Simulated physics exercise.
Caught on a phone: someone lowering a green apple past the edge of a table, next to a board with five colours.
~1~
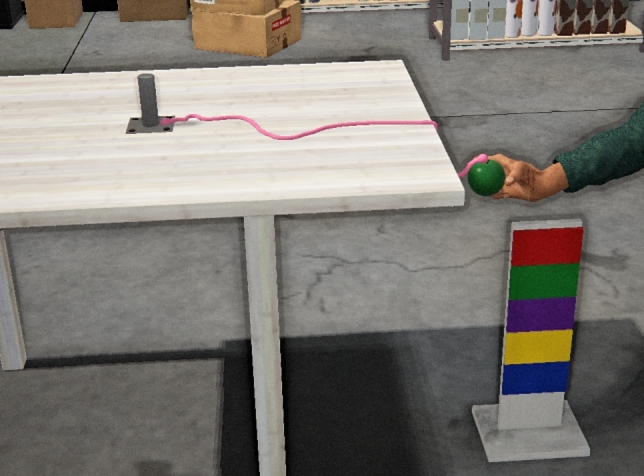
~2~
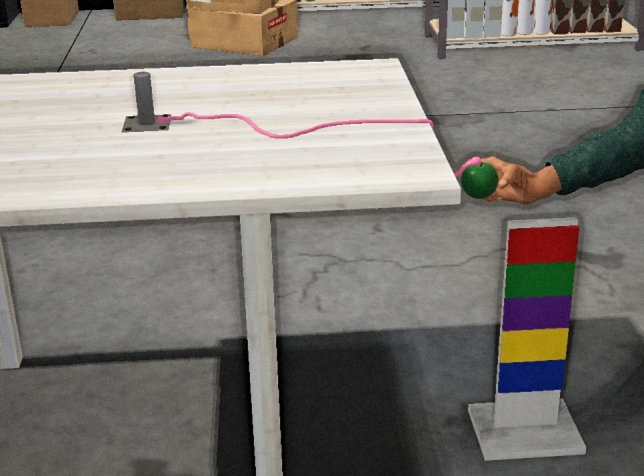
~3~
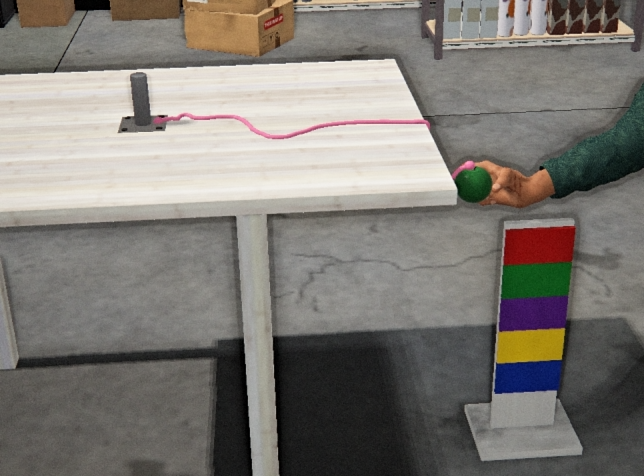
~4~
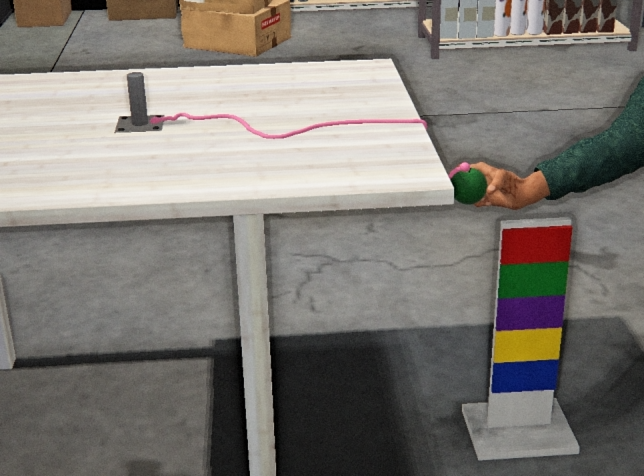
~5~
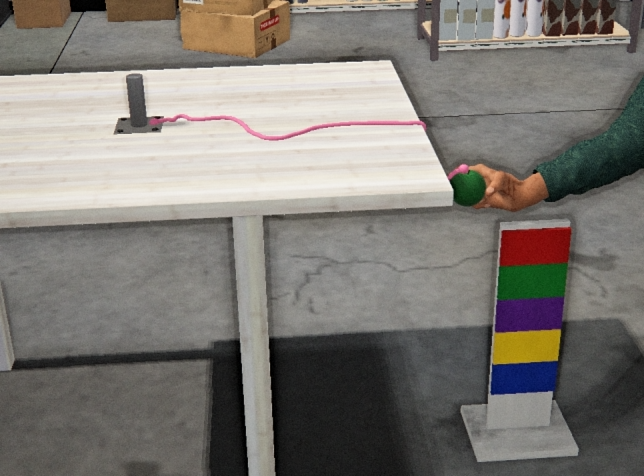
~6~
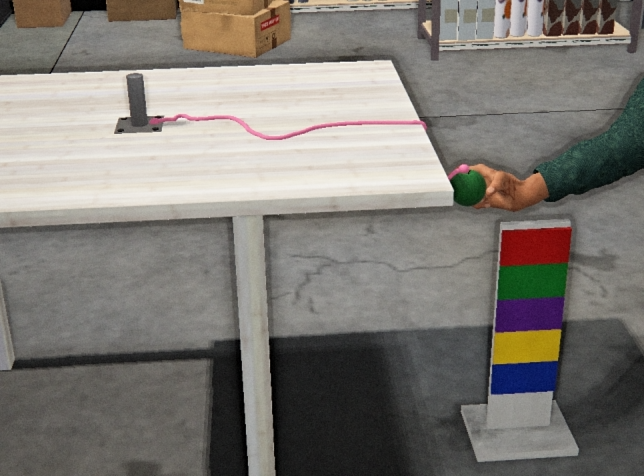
A hand in a green sleeve, holding a round green object with a pink cord, eases it slightly down and left beside a pale table's right edge, as the view shifts a little. The hand then stays nearly still, the cord lying slack toward a dark post, above a colour-banded stand.
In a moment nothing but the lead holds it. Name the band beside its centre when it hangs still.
At green.
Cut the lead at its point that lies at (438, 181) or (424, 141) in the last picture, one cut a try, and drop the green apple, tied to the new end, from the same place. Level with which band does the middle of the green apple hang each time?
It would be red; higher than all five.
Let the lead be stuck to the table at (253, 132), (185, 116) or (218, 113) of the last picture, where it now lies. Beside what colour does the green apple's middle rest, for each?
It would be red; green; green.
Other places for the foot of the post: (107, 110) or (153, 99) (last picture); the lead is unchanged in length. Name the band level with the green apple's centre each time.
Try by try: Red; green.
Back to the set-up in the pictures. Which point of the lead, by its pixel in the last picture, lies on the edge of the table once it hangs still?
The one at (370, 123).
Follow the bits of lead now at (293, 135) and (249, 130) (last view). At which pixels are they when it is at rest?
The first at (344, 128), the second at (285, 126).
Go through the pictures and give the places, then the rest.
In the first frame, green apple (486, 178); red (548, 248); green (545, 283); purple (542, 316); yellow (539, 348); blue (536, 379).
In the second frame, green apple (480, 180); lead through (188, 115) (250, 122) (300, 133) (364, 122) (431, 138).
In the third frame, green apple (473, 184).
In the fourth frame, green apple (469, 186); lead through (181, 115) (243, 123) (293, 134) (358, 122) (424, 138).
In the fifth frame, green apple (467, 188).
In the sixth frame, green apple (467, 188); lead through (181, 116) (242, 124) (293, 135) (357, 123) (424, 139).
Early on, apple near (386, 273); level with green.
Midway, apple near (422, 289); level with green.
Finally, apple near (430, 288); level with green. Its centre hangs level with the green band.
